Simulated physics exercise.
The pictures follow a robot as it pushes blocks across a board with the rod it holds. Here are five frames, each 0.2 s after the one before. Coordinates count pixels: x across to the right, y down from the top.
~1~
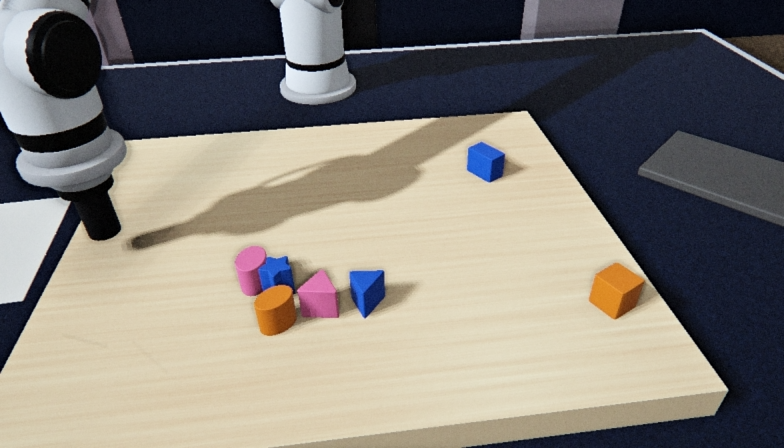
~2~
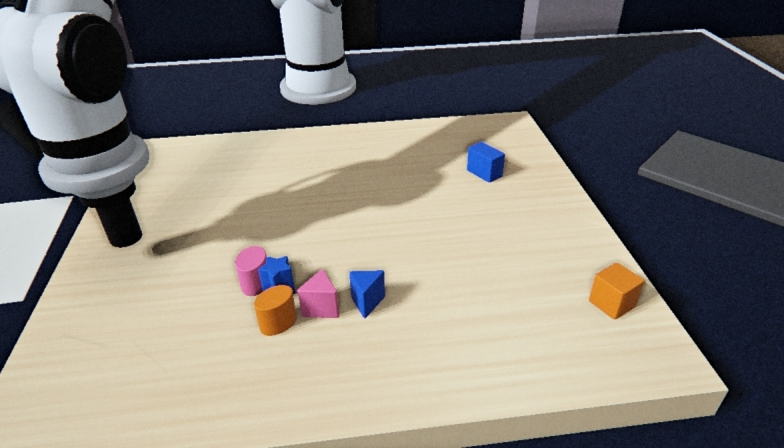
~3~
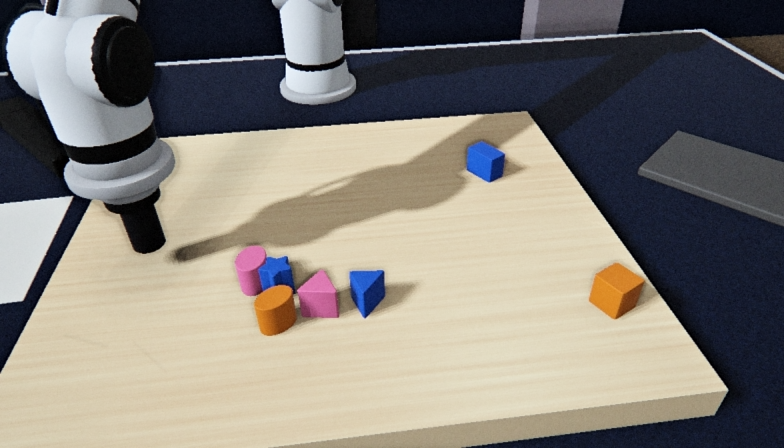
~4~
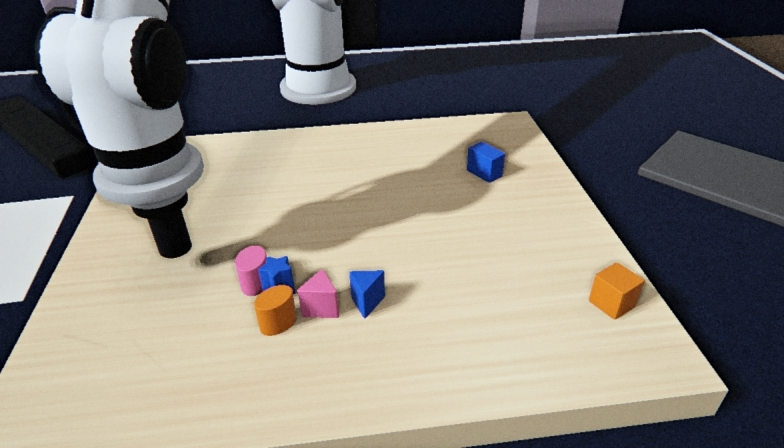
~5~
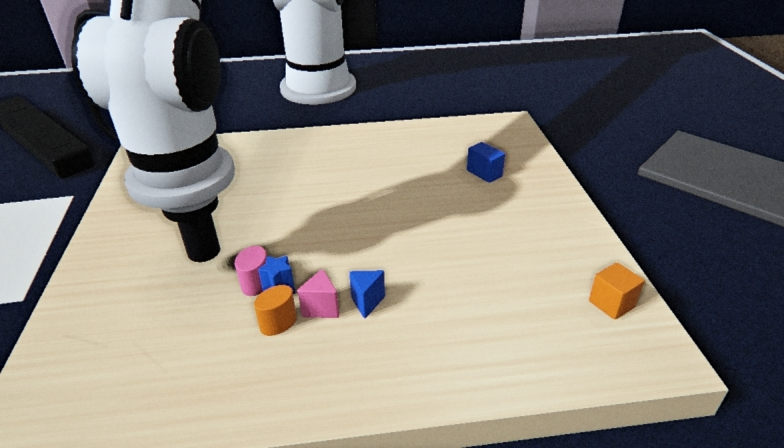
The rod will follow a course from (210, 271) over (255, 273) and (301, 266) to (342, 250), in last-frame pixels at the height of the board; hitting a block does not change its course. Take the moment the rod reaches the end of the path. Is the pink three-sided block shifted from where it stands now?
Answer: Yes.
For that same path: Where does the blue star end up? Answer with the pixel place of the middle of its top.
Somewhere near (308, 279).
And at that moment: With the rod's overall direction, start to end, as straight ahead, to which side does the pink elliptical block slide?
To the right.
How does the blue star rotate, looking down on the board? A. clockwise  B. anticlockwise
The correct letter is A.
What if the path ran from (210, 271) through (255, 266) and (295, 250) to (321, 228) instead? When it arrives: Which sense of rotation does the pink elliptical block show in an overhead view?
Bird's-eye view: Clockwise.
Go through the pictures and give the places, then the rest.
The first frame shows lower end of the rod (105, 232), tops of blocks, pink elliptical block (250, 257), orange elliptical block (273, 297), blue star (275, 265), pink three-sided block (319, 283).
The second frame shows rod (126, 238), blocks as before.
The third frame shows rod (150, 244), blocks as before.
The fourth frame shows rod (176, 249), blocks as before.
The fifth frame shows rod (204, 252), pink elliptical block (250, 257), orange elliptical block (273, 297), blue star (275, 265), pink three-sided block (319, 283).
On the path given first. One third of the way, rod (252, 255); pink elliptical block (271, 261), turned 20° clockwise; blue star (292, 271), turned 15° clockwise.
Two thirds of the way, rod (298, 247); pink elliptical block (305, 260), turned 75° clockwise; blue star (308, 279), turned 50° clockwise; pink three-sided block (327, 292).
At the end, rod (340, 232); pink elliptical block (312, 256), turned 115° clockwise; orange elliptical block not moved; blue star (308, 279), turned 50° clockwise; pink three-sided block (327, 291).
